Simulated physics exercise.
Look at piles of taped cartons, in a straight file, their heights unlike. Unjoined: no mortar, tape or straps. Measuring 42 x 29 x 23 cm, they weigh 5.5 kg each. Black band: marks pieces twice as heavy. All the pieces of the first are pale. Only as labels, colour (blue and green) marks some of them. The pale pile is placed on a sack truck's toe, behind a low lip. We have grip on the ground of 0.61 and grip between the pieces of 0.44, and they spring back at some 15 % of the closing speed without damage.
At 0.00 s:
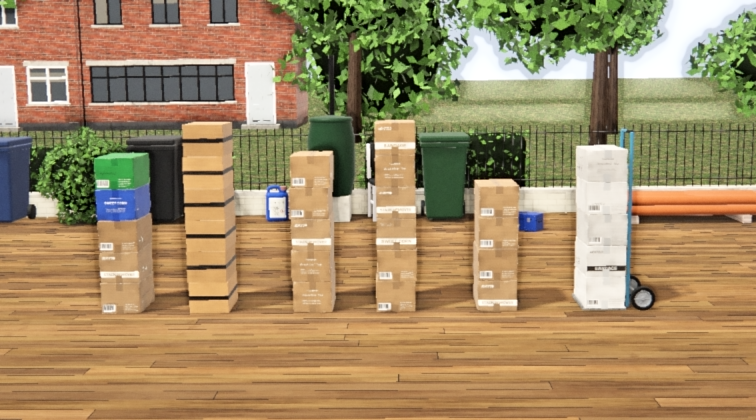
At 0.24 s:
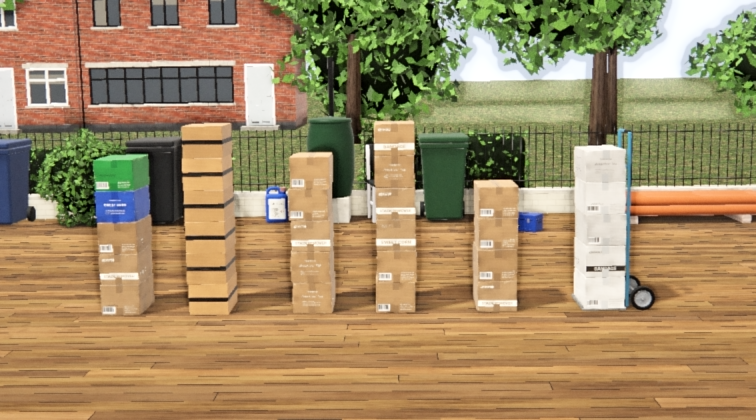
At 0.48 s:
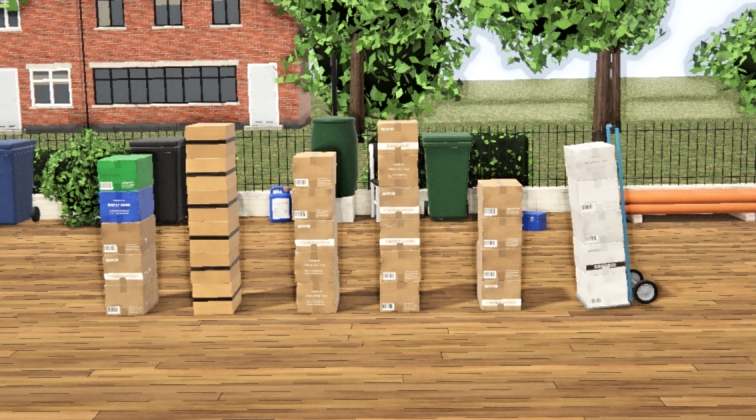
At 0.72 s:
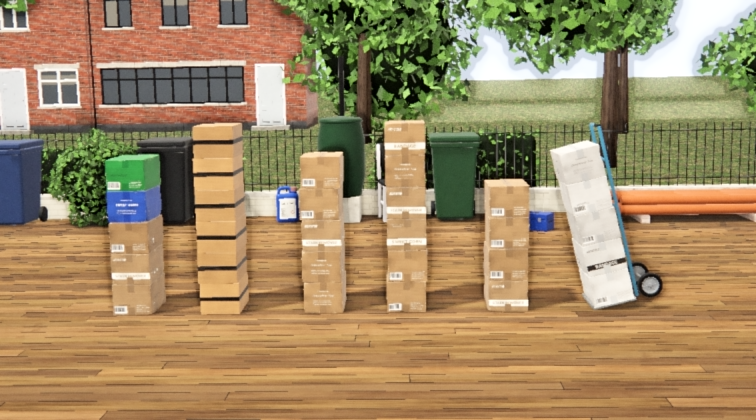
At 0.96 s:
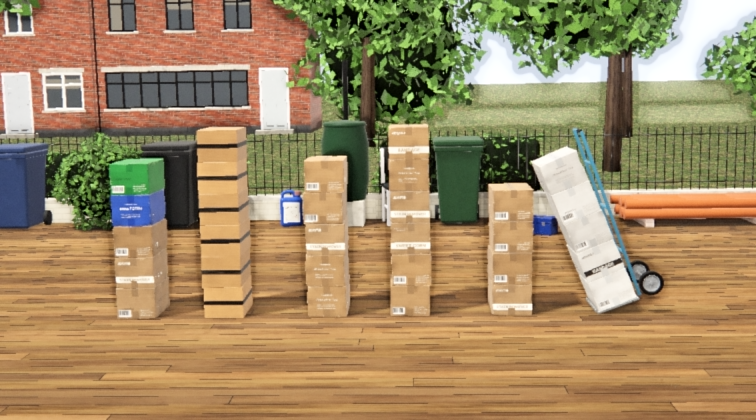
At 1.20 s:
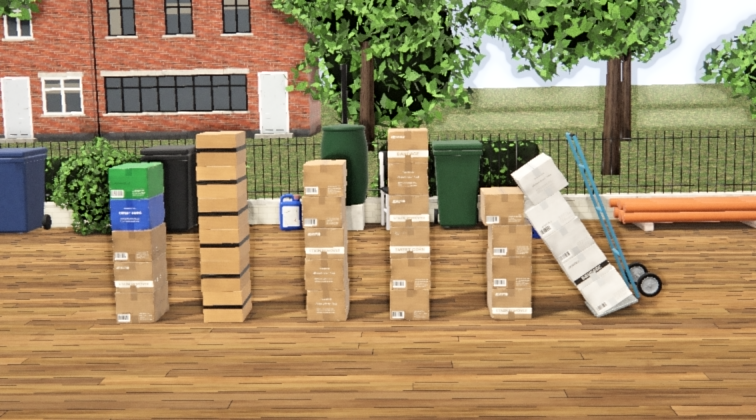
A red brick house, leafy trees, a metal fence and wheeled bins stand behind a wooden floor seen straight on. Six stacks of boxes of differing heights form a row: mostly brown, the leftmost topped with green and blue, the next black-banded, the rightmost white on a blue hand truck. The truck tilts steadily leftward, its upper white boxes shifting out of line, while the view drifts slightly left.
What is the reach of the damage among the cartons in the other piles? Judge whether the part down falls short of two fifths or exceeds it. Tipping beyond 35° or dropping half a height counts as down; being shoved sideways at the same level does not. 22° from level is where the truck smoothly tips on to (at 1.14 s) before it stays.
It exceeds two fifths.
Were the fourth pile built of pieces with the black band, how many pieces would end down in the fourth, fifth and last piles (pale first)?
Then the fourth pile would have 5 down, the fifth 6, and the last 4.
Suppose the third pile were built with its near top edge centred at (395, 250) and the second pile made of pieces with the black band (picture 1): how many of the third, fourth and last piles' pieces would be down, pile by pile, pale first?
Pile by pile that makes third 0, fourth 0, last 0.
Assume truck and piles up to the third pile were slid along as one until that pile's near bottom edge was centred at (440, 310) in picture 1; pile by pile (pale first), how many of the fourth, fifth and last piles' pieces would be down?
Fourth 4, fifth 5, last 5.
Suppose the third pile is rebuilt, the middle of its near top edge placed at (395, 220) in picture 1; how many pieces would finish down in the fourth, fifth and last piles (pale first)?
In that case fourth 0, fifth 0, last 0.
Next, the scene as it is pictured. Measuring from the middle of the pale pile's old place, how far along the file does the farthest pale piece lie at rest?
About 120 cm along the file.
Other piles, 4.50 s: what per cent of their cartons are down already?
By then 95 %.
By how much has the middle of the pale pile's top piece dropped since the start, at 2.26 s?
About 40 cm.
After 2.26 s, 5 of the pale pile down; 2 of the 26 other cartons down.
After 3.58 s, 5 of the pale pile down; 13 of the 26 other cartons down.
After 4.50 s, 5 of the pale pile down; 25 of the 26 other cartons down; blue carton leaning 69°, 60 cm lower; green carton leaning 67°, 68 cm lower.
At rest (7.0 s), 5 of the pale pile down; 25 of the 26 other cartons down; green carton upside down; blue carton on its side. That is 96 per cent. As the last picture would show them, middles, blue carton near (8, 300).
